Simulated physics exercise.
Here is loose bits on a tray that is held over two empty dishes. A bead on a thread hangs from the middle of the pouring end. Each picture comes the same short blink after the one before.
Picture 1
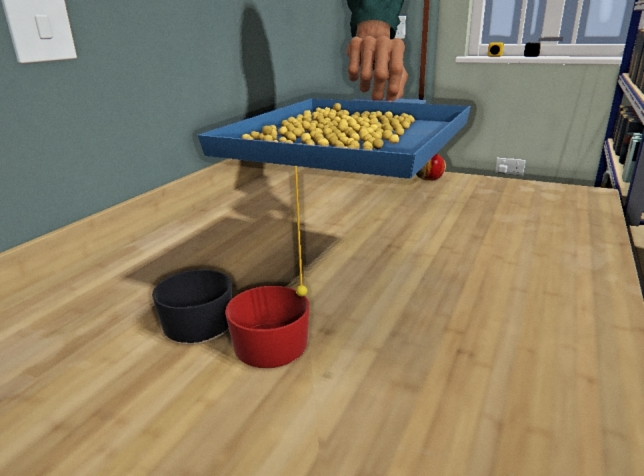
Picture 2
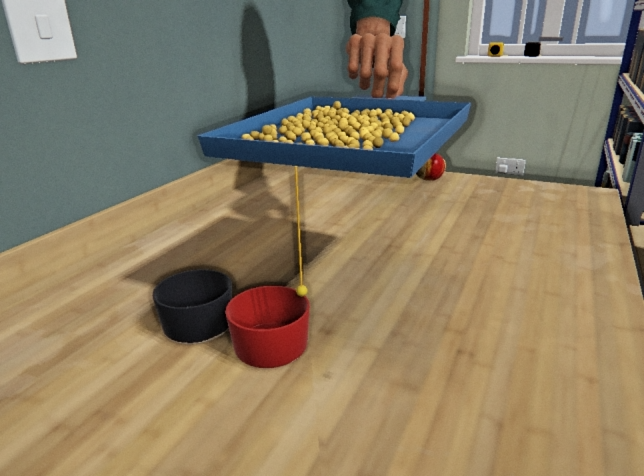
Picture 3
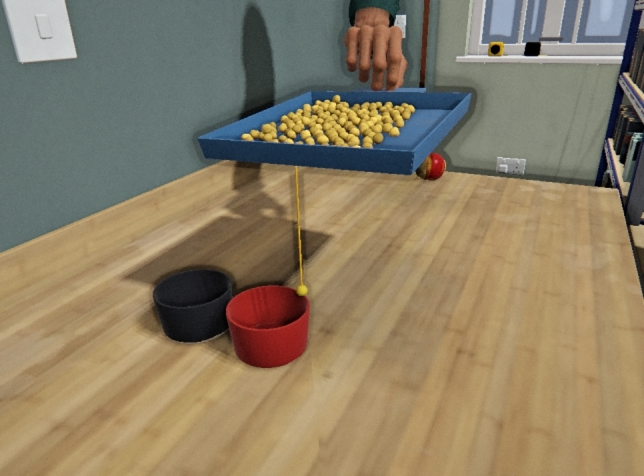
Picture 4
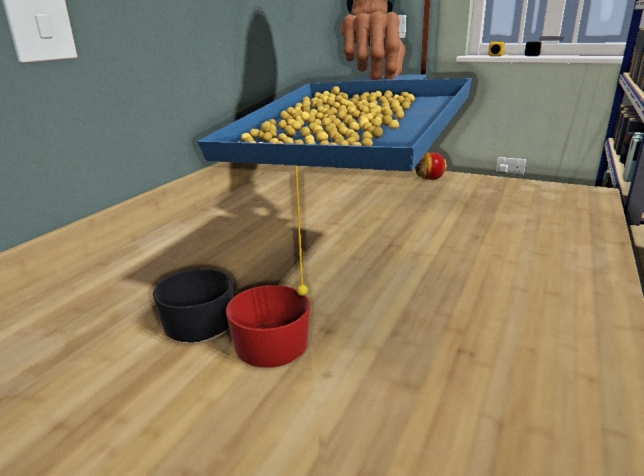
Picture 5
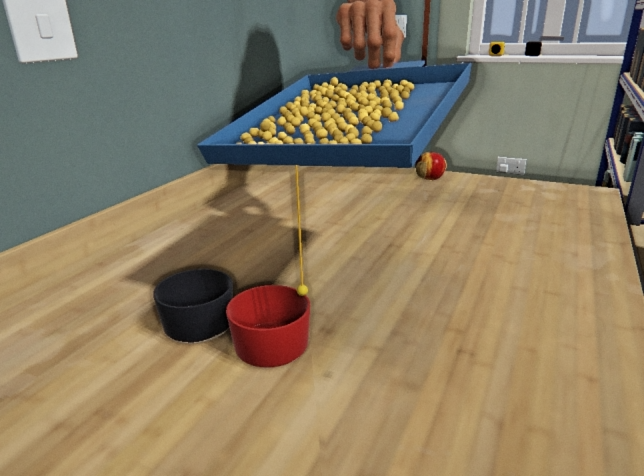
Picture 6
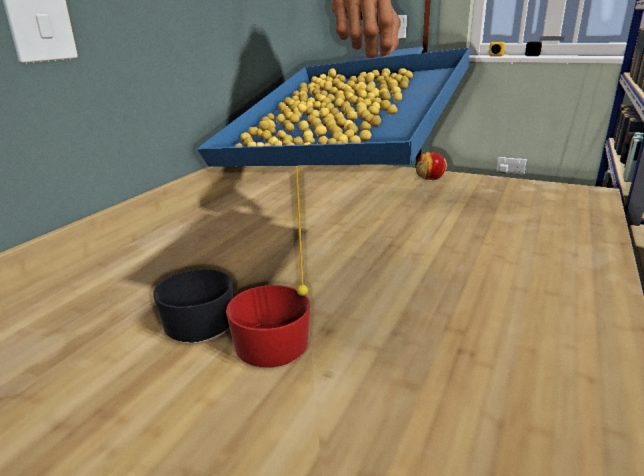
In this clip, a hand is above the back of a blue tray of small yellow balls over a black dish and a red dish; the tray's far side gradually rises while a bead hangs nearly still on a thread.
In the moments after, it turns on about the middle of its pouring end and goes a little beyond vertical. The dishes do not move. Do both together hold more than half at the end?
The two hold the larger part of the load.
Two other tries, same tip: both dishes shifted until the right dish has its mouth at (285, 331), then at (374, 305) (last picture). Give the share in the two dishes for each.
About 40 and 0 per cent.
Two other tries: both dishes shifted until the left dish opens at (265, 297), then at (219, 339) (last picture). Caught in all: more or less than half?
At the first place not half, at the second the smaller part.
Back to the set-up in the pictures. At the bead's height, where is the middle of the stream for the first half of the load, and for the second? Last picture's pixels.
Around (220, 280) and then (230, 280).
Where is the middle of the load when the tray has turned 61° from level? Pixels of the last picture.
Roughly at (263, 107).
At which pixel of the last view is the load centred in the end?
Close to (228, 326).
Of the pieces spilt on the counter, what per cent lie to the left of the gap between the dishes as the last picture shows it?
About 50 per cent.
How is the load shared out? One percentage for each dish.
Left dish near 40 in a hundred; right dish near 30.
Soon, tray tipped steeply; all on the tray.
A while on, tray tipped past a quarter turn; nearly all on the tray; a stray few in the air.
Towards the end, tray tipped past a quarter turn; about a quarter in the right dish; about a third in the left dish; about a third outside both.
Finally, tray tipped past a quarter turn; about a quarter in the right dish; about a third in the left dish; about a third outside both.
